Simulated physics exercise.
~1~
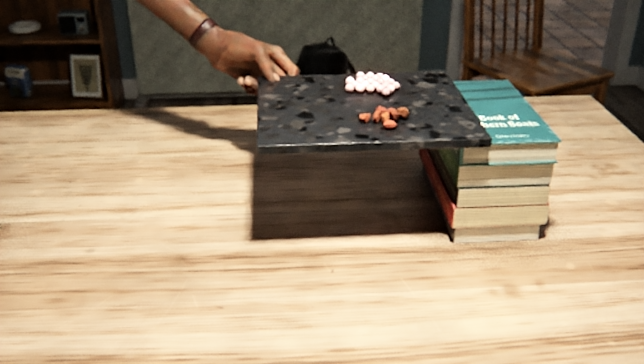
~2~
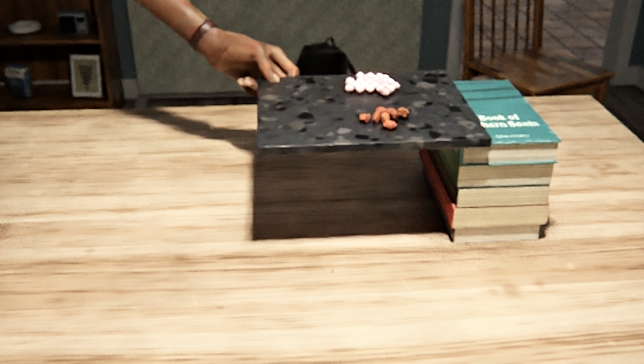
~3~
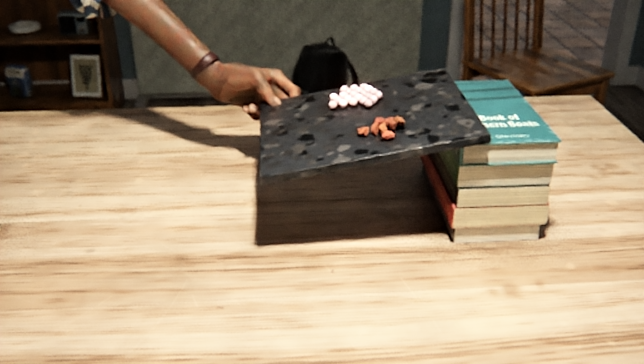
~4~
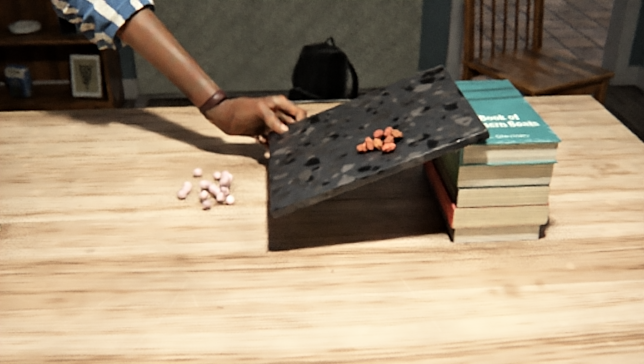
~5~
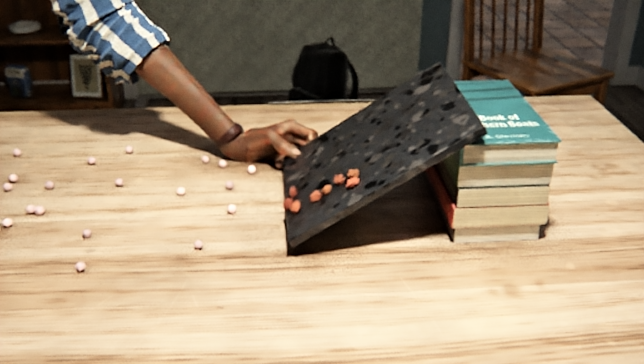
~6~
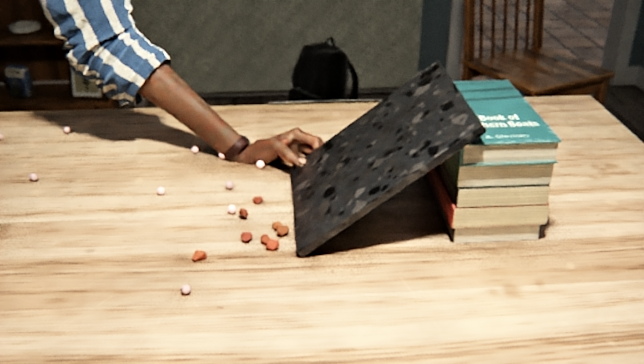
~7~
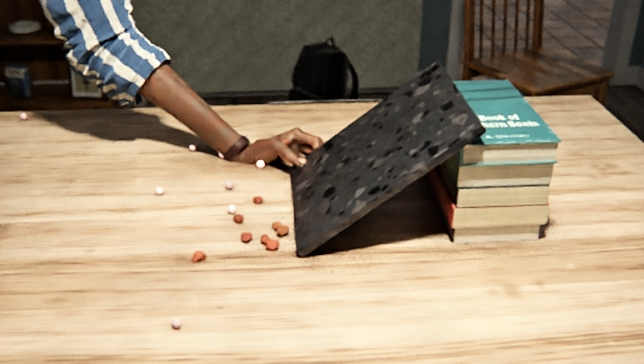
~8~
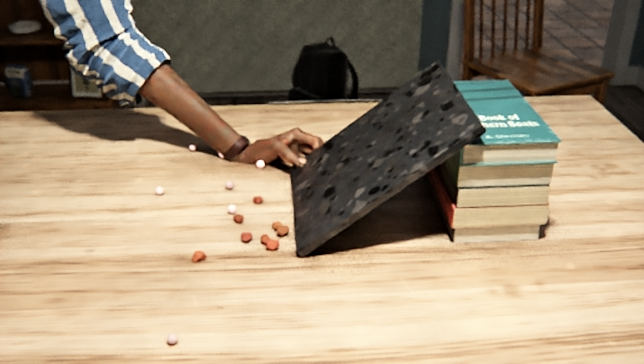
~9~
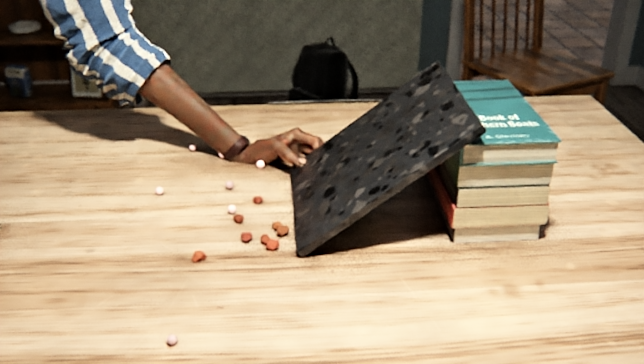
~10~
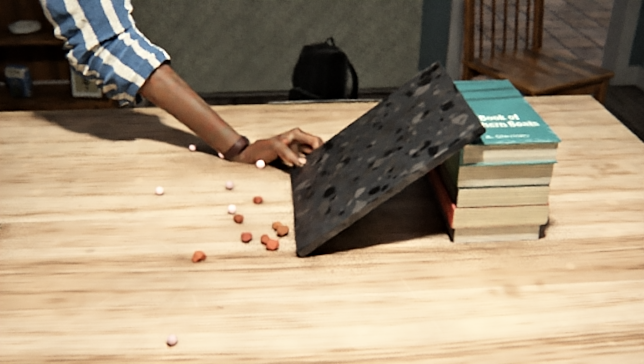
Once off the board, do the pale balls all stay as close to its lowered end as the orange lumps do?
No, the pale balls run on farther, with many rolling away out of view, while the orange lumps come to rest near the foot of the board.
